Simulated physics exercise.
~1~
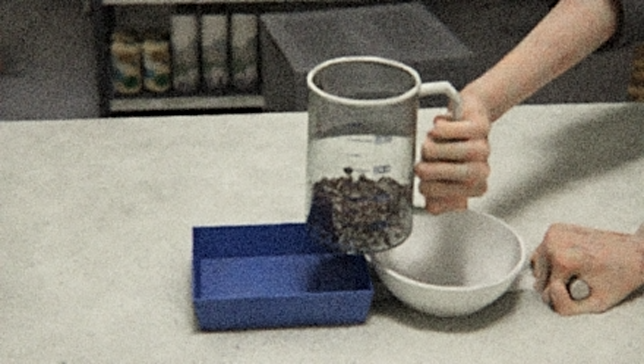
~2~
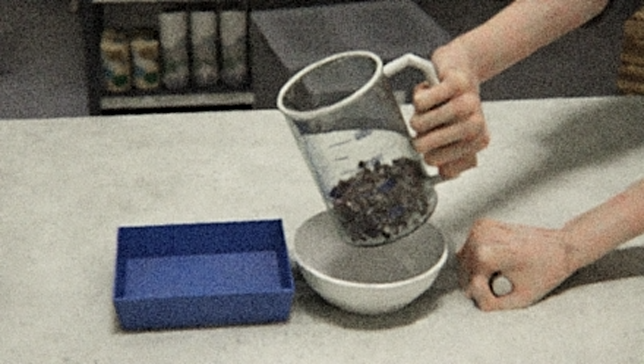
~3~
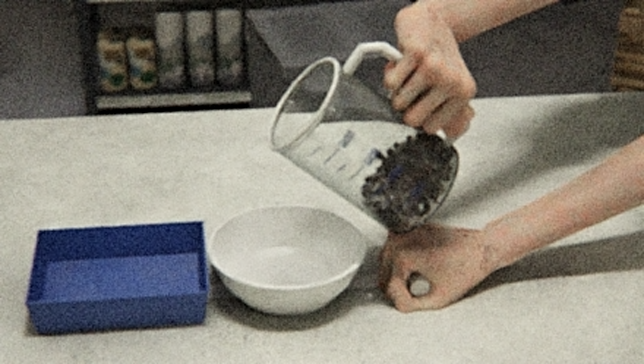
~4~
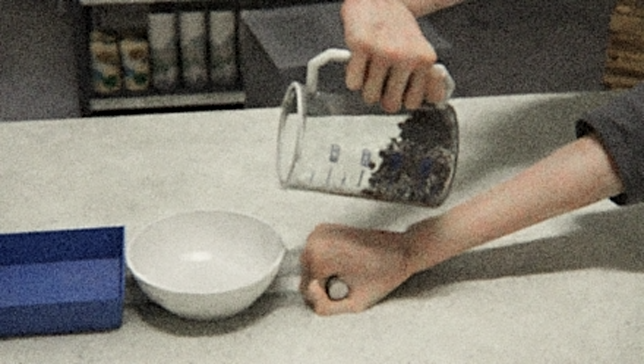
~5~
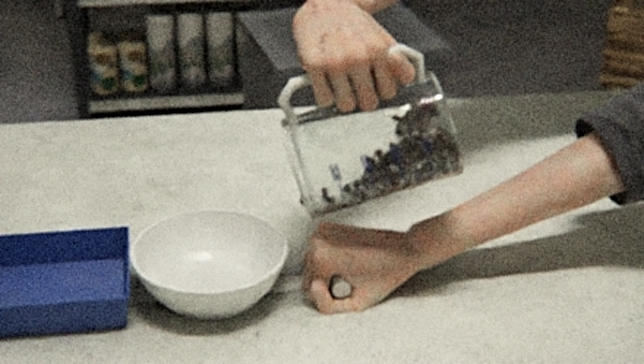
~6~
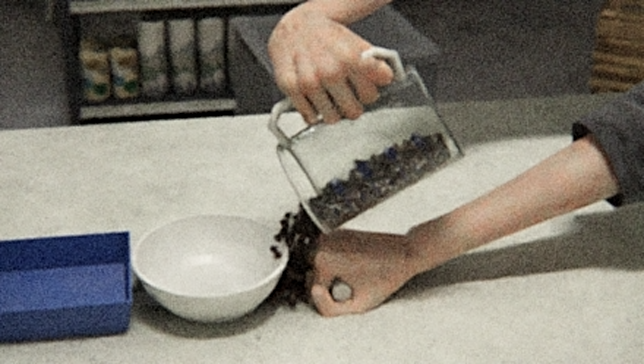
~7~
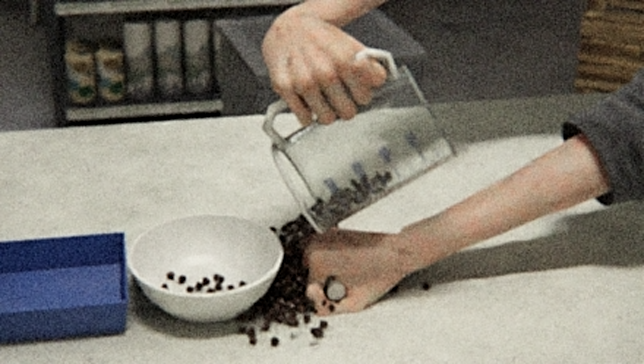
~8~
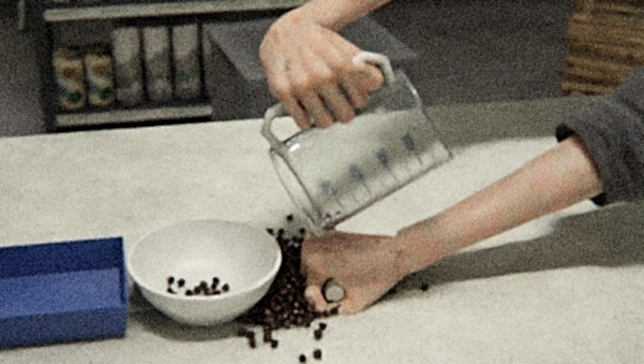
On a pale countertop seen from the front and slightly above, with shelves of packages behind, a person holds a clear jug of dark coffee beans by its handle. A blue tin sits at the left beside a white bowl, while the other hand rests as a fist on the counter. The tin and bowl slide left together as the jug tilts, then stop. The jug tips further, and beans pour out between the bowl and the fist. Most end scattered on the counter, a few lie in the bowl, and the jug is left empty.
